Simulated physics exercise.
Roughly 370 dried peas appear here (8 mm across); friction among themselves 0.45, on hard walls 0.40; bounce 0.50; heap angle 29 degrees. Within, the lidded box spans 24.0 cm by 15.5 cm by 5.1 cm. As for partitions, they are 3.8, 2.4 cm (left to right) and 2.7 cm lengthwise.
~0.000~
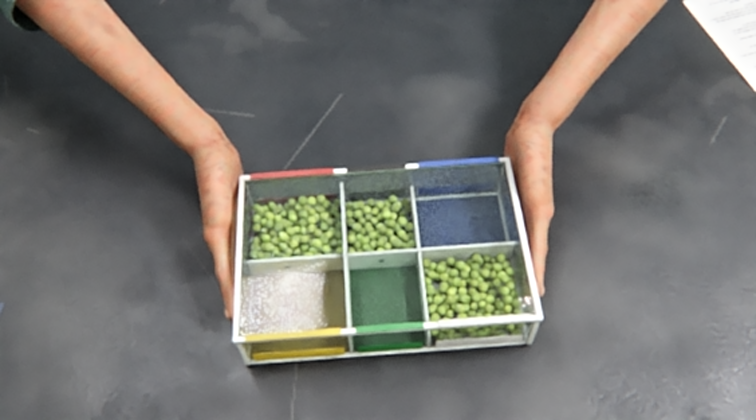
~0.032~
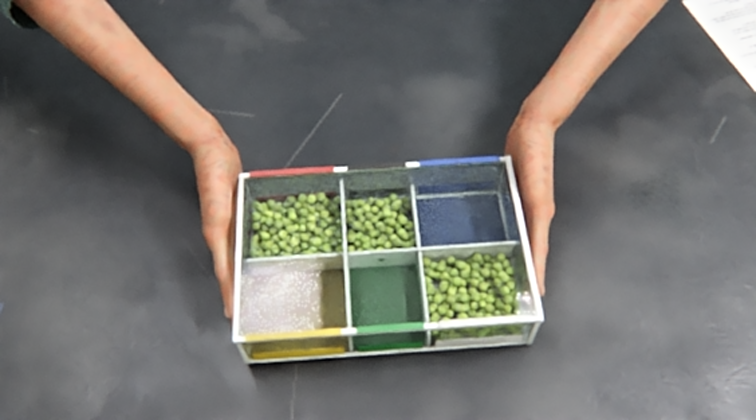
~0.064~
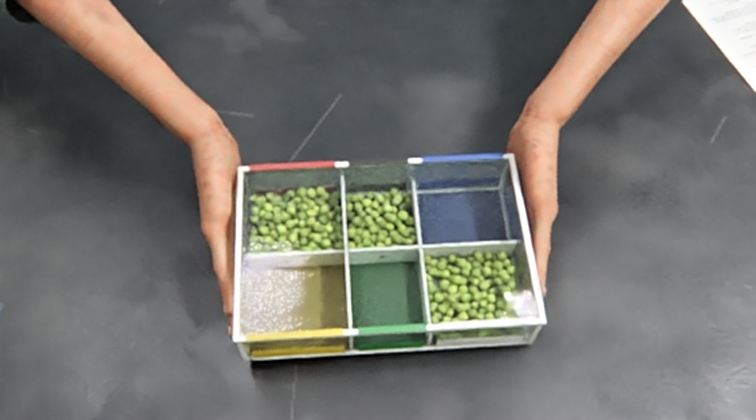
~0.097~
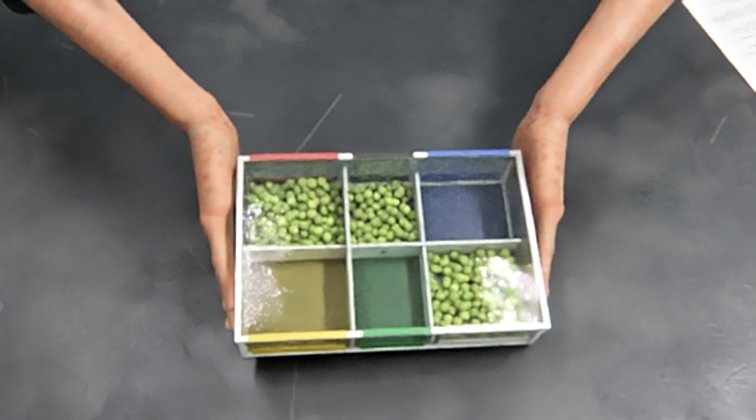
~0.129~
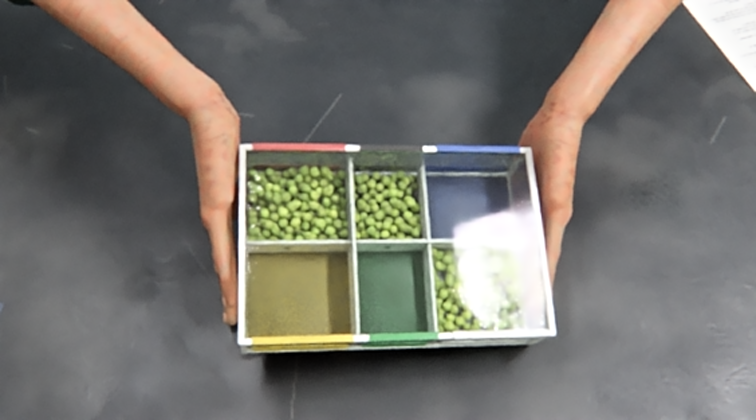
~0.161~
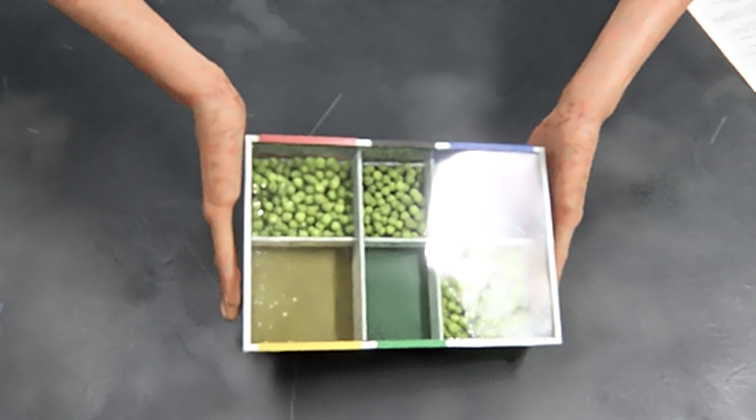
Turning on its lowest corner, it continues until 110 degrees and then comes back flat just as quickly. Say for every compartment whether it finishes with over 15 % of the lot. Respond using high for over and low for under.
Red compartment low, blue compartment low, green compartment low, yellow compartment high, white compartment high, black compartment low.
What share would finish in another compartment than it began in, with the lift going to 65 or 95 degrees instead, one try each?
Around 35 and 60 in a hundred, respectively.
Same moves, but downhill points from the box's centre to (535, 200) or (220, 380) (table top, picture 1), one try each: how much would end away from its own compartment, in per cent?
Around 40 % for the first direction, around 70 % for the second.
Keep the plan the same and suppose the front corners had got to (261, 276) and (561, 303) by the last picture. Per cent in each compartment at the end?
Red 40; blue 30; green 0; yellow 0; white 25; black 0.
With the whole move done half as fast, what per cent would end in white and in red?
Per cent held - white: 65, red: 5.
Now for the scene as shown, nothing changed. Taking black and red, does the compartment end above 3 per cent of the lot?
As for black, not so, and as for red, correct.
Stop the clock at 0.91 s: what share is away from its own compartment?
It comes to some 60 per cent.
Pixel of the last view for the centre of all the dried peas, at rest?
Somewhere near (438, 314) in the last picture.
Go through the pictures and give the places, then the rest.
The first picture shows box tilt 0 degrees, front corners at (239, 338) and (536, 316); red 50 %, white 35 %, black 20 %.
The second picture shows box tilt 1 degrees, front corners at (239, 338) and (537, 317).
The third picture shows box tilt 4 degrees, front corners at (239, 337) and (540, 319), lowest corner right front.
The fourth picture shows box tilt 9 degrees, front corners at (241, 337) and (544, 324), lowest corner right front.
The fifth picture shows box tilt 16 degrees, front corners at (244, 339) and (549, 331), lowest corner right front.
The sixth picture shows box tilt 24 degrees, front corners at (250, 345) and (555, 338), lowest corner right front; red 50 %, white 35 %, black 20 %. The box's pace is about 240 degrees a second.
Then, at 0.61 s, tilt 109 degrees; red 30 %, blue 5 %, green 10 %, yellow 15 %, white 40 %, black 5 %.
After 0.91 s, tilt 46 degrees; red 10 %, green 10 %, yellow 25 %, white 55 %.
Then, at 1.31 s, tilt 0 degrees; red 10 %, green 10 %, yellow 25 %, white 55 %.
In the end, at 1.7 s, red 10 %, blue 0 %, green 10 %, yellow 25 %, white 55 %, black 0 %.
